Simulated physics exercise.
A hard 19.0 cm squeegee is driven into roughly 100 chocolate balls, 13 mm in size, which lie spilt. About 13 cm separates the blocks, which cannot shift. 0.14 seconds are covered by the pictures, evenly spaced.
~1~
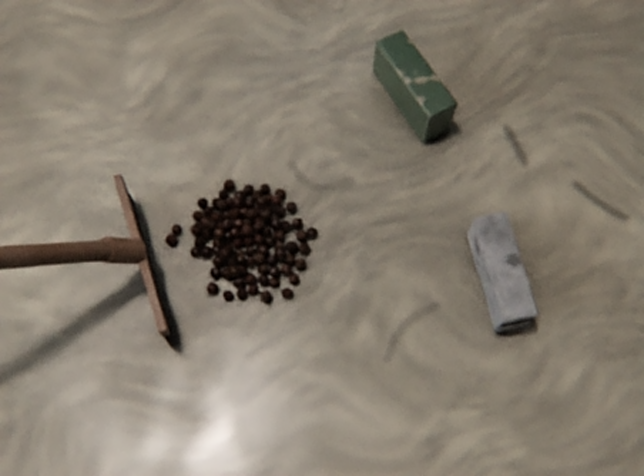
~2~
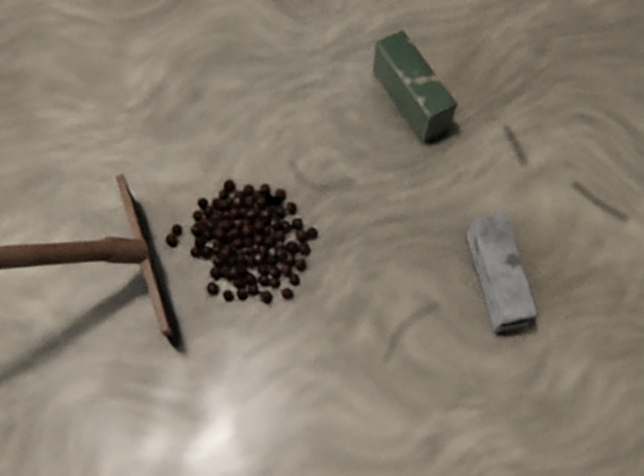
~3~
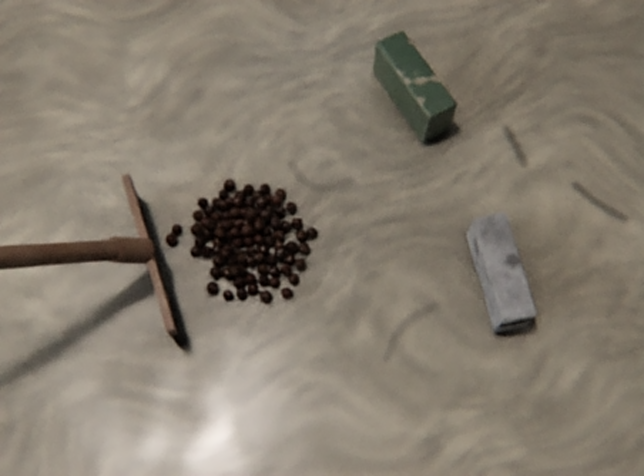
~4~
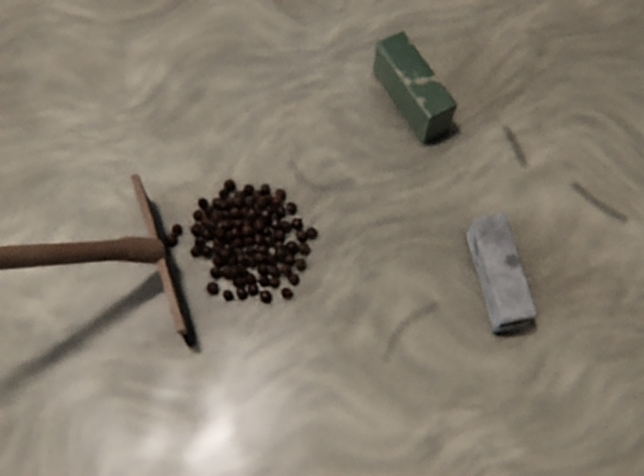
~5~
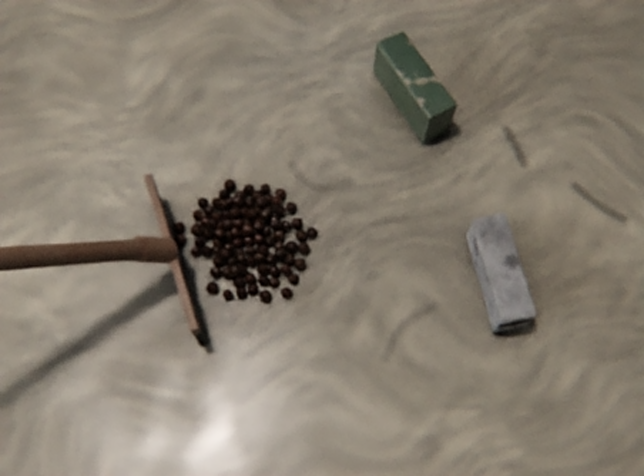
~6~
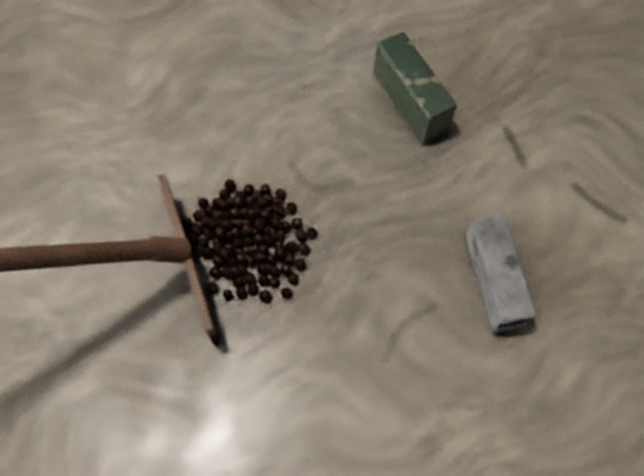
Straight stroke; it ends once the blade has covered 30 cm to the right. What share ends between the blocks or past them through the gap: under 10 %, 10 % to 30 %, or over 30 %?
The flow into the gap is so-so.
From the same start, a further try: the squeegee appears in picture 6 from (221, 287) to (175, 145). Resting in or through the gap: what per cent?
Through the gap: 30 per cent.
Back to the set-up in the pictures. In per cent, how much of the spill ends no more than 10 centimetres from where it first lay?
10 per cent or thereabouts.
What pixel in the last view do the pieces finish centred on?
The middle settles close to (419, 185).
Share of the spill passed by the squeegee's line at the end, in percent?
25 %.
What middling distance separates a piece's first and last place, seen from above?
That comes to about 24 cm.
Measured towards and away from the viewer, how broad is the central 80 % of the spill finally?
That comes to about 24 cm.
Then, 0.26 s after the last picture, squeegee 19 cm from its start, spill 20 cm wide; held up before the blocks 100 %.
Then, 0.53 s after the last picture, squeegee 32 cm from its start, spill 28 cm wide; held up before the blocks 100 %.
Then, 0.76 s after the last picture, squeegee 32 cm from its start, spill 28 cm wide; in or through the gap 20 %, held up before the blocks 80 %.
In the end, in or through the gap 20 %, round the near block 0 %, round the far block 0 %, held up before the blocks 75 %.
